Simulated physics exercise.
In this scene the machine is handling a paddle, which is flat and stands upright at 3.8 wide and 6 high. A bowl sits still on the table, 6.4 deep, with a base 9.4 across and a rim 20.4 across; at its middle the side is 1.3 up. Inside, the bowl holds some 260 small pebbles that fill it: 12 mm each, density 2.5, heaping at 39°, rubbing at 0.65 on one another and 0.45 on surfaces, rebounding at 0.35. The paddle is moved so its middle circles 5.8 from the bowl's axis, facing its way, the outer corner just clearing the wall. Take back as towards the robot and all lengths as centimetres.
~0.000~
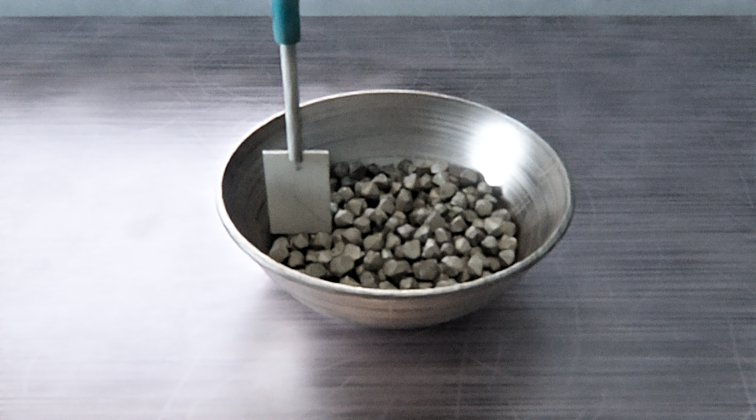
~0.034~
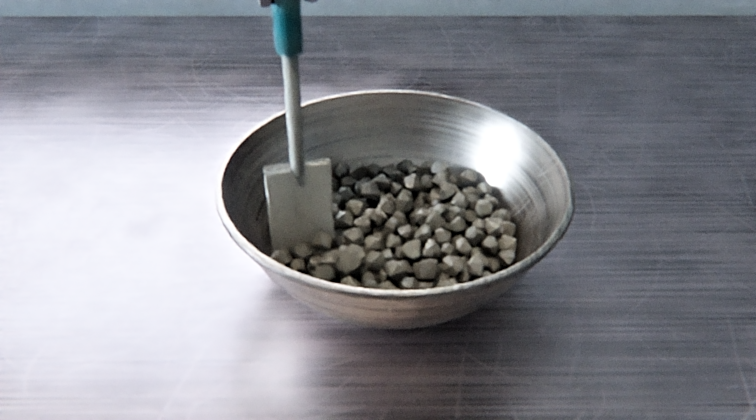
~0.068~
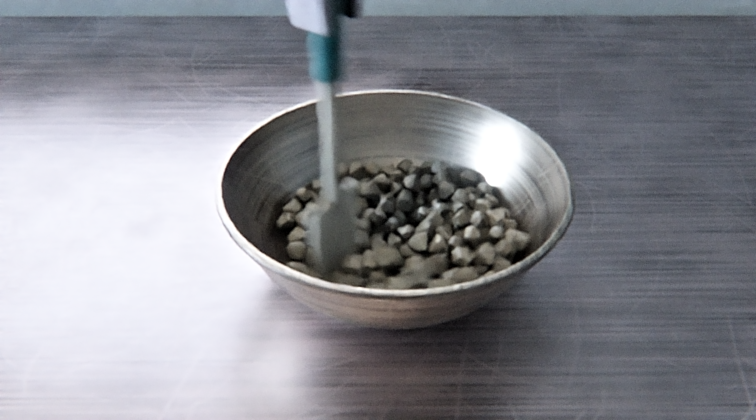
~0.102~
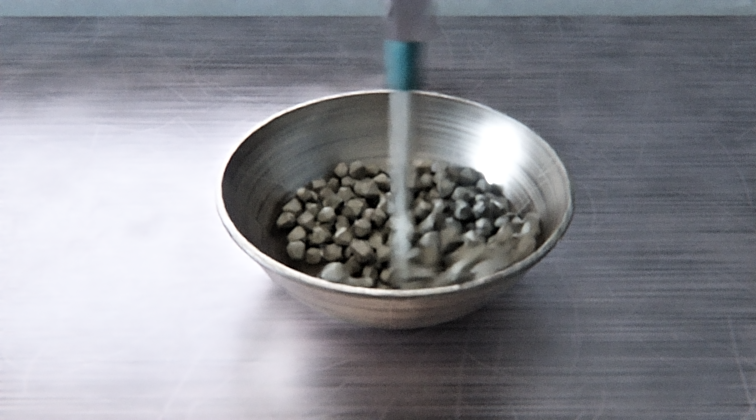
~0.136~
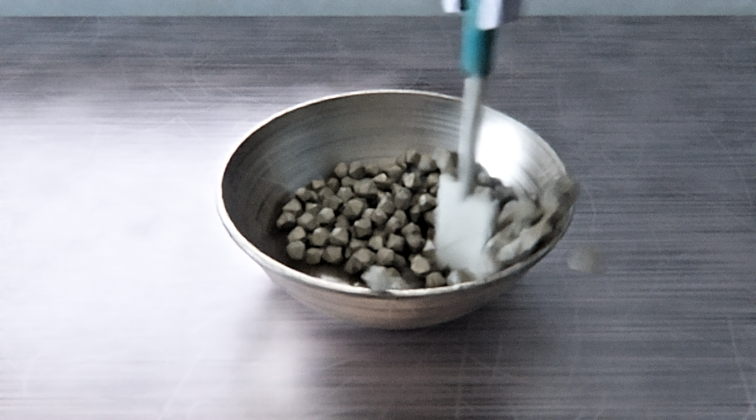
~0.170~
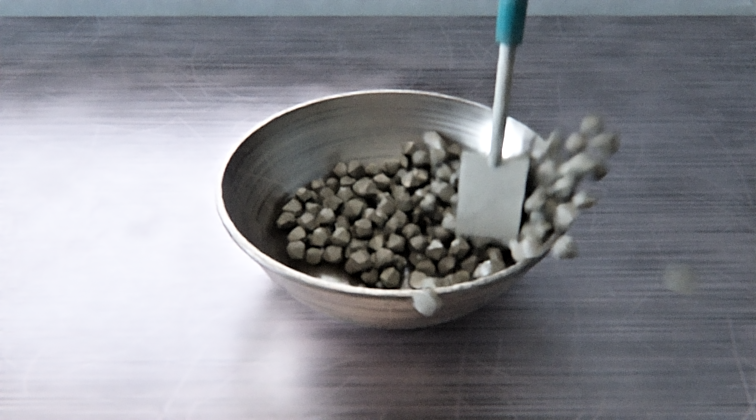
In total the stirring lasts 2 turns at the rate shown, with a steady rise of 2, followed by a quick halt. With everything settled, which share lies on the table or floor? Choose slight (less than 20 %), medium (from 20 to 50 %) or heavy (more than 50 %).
The share is medium.
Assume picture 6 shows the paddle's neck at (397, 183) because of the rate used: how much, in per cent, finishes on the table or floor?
I'd put it close to 5 per cent.
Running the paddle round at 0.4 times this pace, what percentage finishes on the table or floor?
That gives some 5 percent.
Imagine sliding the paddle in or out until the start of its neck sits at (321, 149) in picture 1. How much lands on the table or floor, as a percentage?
Some 20 per cent.
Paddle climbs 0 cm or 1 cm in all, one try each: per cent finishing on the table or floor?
Estimates: 45 % and 30 %.
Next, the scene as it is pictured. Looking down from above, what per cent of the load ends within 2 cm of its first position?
I'd guess close to 15 percent of the load.
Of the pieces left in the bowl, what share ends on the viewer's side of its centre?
Close to 50 in a hundred.
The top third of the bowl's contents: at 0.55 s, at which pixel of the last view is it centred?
The centre is close to (400, 239).
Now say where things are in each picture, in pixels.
The first picture shows paddle neck at (294, 130), 0° round; upper third of the load around (406, 226), from x 280 to 510, top at y 170; 257 in the bowl.
The second picture shows paddle neck at (296, 143), 16° round; upper third of the load around (406, 226), from x 280 to 510, top at y 170.
The third picture shows paddle neck at (333, 172), 54° round; upper third of the load around (415, 240), from x 285 to 520, top at y 170.
The fourth picture shows paddle neck at (402, 183), 91° round; upper third of the load around (461, 242), from x 285 to 530, top at y 170.
The fifth picture shows paddle neck at (469, 166), 129° round; upper third of the load around (495, 225), from x 285 to 590, top at y 155; 256 in the bowl, 1 in flight or on the tool.
The sixth picture shows paddle neck at (498, 133), 167° round; upper third of the load around (517, 180), from x 285 to 680, top at y 125; 246 in the bowl, 11 in flight or on the tool.
By 0.36 s, 20° round, highest piece 10 above the table; 200 in the bowl, 24 on the table or floor, 33 in flight or on the tool.
By 0.55 s, 232° round, highest piece 7 above the table; 190 in the bowl, 66 on the table or floor, 1 in flight or on the tool.
By 0.85 s, 0° round, highest piece 5 above the table; 190 in the bowl, 67 on the table or floor.
By 1.55 s, 0° round, highest piece 5 above the table; 190 in the bowl, 67 on the table or floor.
Final count, 190 in the bowl, 67 on the table or floor. That is 26 % on the table or floor.
